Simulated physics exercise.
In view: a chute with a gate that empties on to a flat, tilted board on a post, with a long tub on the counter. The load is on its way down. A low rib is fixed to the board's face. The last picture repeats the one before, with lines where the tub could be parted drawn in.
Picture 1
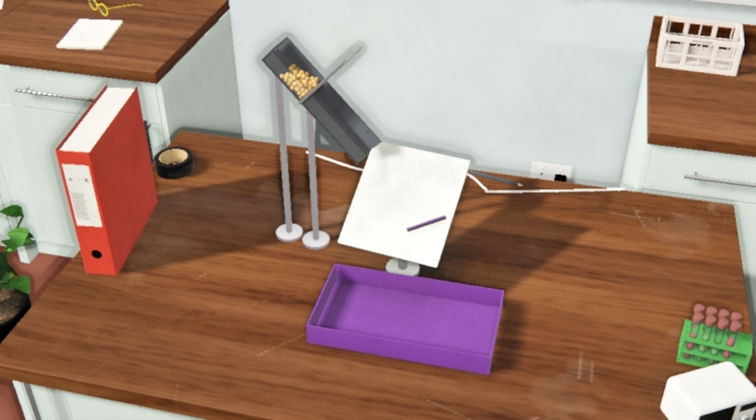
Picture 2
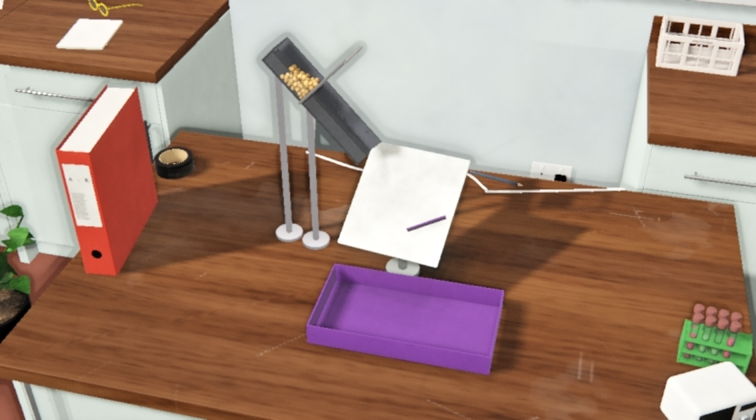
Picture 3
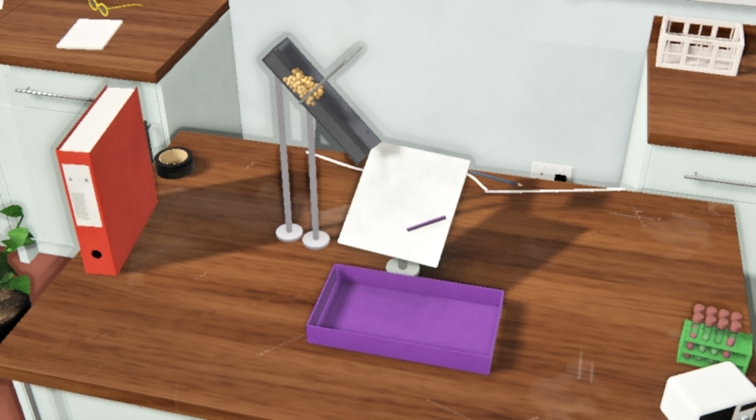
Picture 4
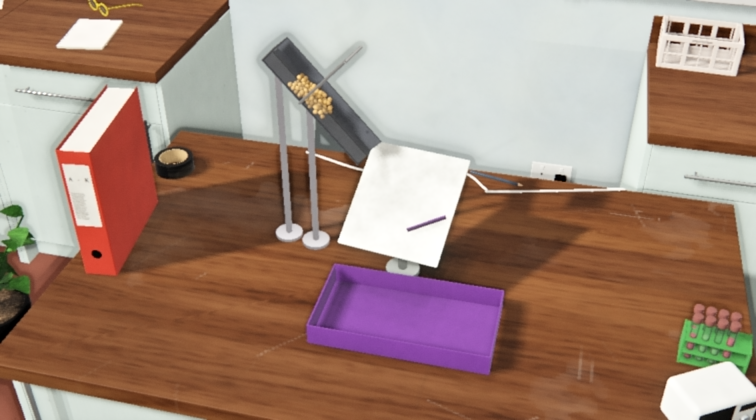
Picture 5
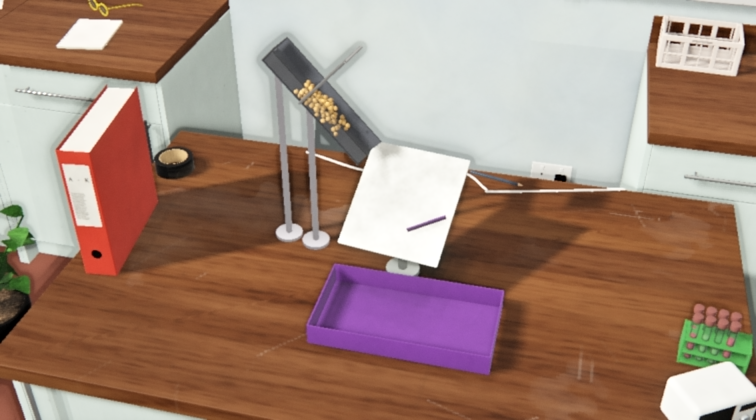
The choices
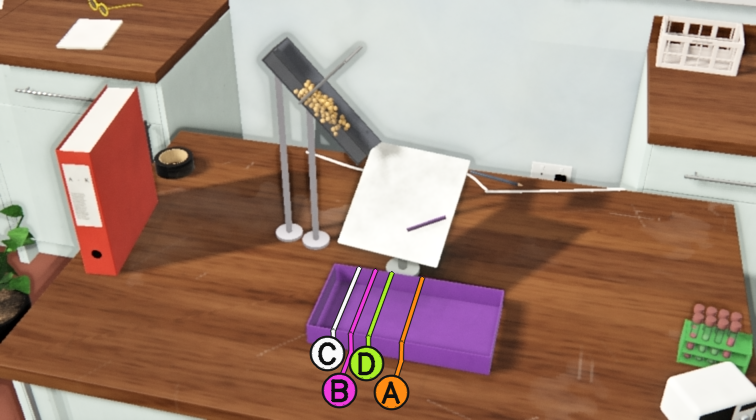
On a wooden counter, small tan pieces slide partway down a raised, sloping grey chute.
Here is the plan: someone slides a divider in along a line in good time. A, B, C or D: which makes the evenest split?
I would pick line D.
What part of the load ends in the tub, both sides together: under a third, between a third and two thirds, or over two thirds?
Over two thirds.
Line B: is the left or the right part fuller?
More lands on the right.
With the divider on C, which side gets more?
The right side.
On the marked copy, line A crosses the front rim at (401, 342); line B crosses the front rim at (350, 333); line C crosses the front rim at (333, 330); line D crosses the front rim at (368, 336).
Choosing A, of what is caught, the larger part on the left of the divider, about a tenth on the right.
Choosing B, of what is caught, about a tenth on the left of the divider, the larger part on the right.
Choosing C, of what is caught, about a tenth on the left of the divider, almost all on the right.
Choosing D, of what is caught, roughly half on the left of the divider, roughly half on the right.
